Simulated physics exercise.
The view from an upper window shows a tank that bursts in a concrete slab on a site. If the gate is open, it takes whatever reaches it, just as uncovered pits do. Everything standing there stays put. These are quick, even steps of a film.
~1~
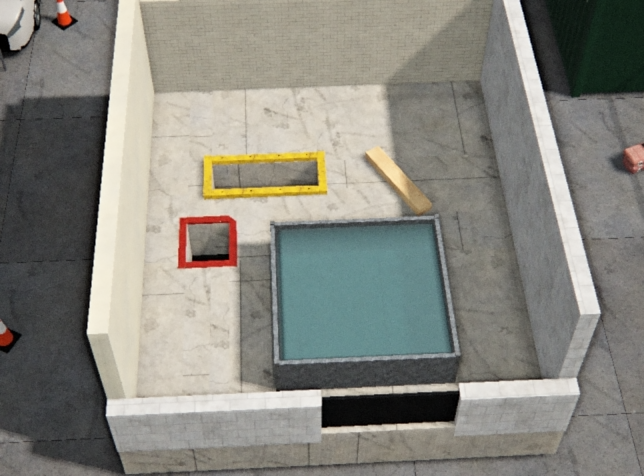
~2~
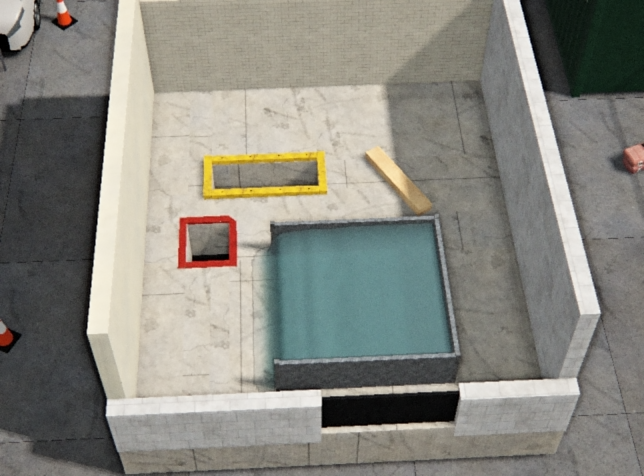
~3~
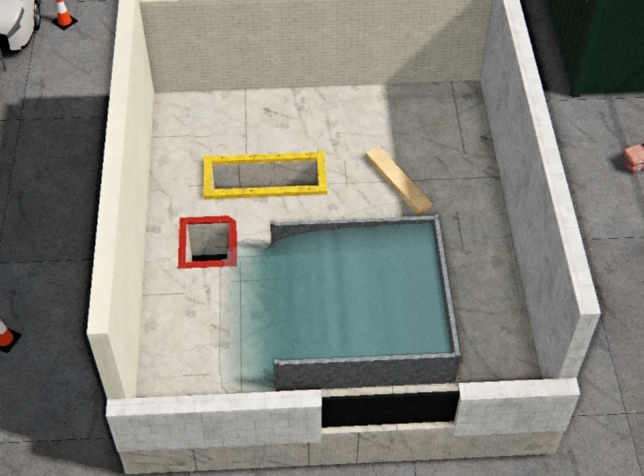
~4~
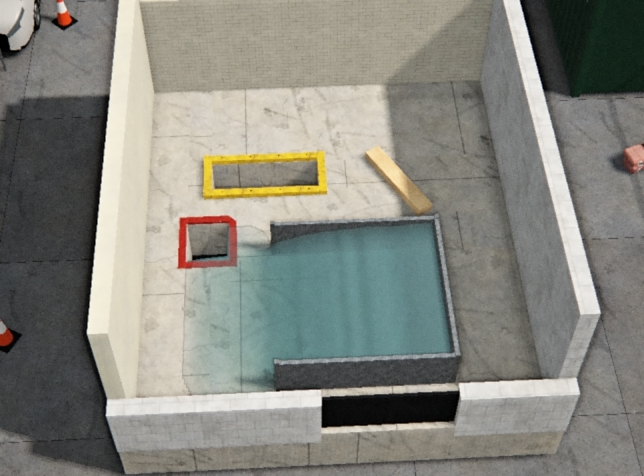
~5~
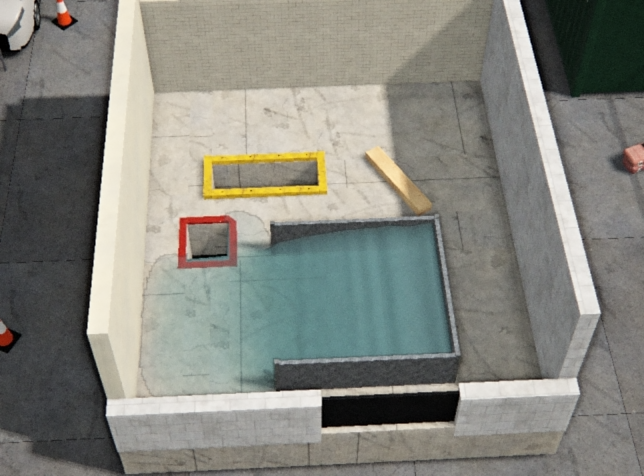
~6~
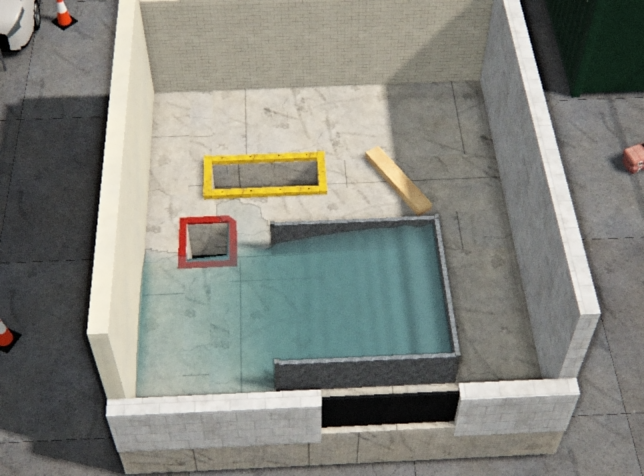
Teal water pours out through the open left side of a grey-walled tank, spreading in a thinning sheet across the pale slab, around the red-framed square pit and on to the left wall. Seen from a high window, the walled site also holds a yellow-framed pit behind, a loose wooden plank, and a dark opening in the front wall. The camera, plank and orange cones outside stay still.
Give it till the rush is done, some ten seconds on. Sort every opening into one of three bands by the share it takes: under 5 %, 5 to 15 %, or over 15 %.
The gate takes under 5 %; the yellow pit takes under 5 %; the red pit takes over 15 %.
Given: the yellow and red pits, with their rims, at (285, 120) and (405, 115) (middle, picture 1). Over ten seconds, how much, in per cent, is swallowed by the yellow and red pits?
Looks like yellow collects 8 percent and red collects 12 percent.
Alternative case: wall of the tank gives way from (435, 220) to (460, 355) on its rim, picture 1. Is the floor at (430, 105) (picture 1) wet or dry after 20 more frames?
I reckon that spot ends up drenched.
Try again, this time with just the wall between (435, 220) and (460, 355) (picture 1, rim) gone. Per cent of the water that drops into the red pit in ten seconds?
Red: About 10 %.
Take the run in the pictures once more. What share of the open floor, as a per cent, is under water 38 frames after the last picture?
Close to 90 %.
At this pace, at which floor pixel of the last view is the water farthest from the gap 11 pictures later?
The front tops out at about (154, 110).
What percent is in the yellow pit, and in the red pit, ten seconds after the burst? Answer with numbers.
Close to 0 per cent, and close to 34 per cent.
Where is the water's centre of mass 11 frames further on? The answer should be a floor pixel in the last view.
My guess is about (253, 321).
A moment on, water covers 25 % of the floor; the gate 0 %, the yellow pit 0 %, the red pit 3 %.
Next, water covers 30 % of the floor; the gate 0 %, the yellow pit 0 %, the red pit 7 %.
Then, water covers 45 % of the floor; the gate 0 %, the yellow pit 0 %, the red pit 16 %.
Later, water covers 90 % of the floor; the gate 0 %, the yellow pit 1 %, the red pit 27 %.
In the end, water covers 95 % of the floor; the gate 0 %, the yellow pit 1 %, the red pit 35 %.
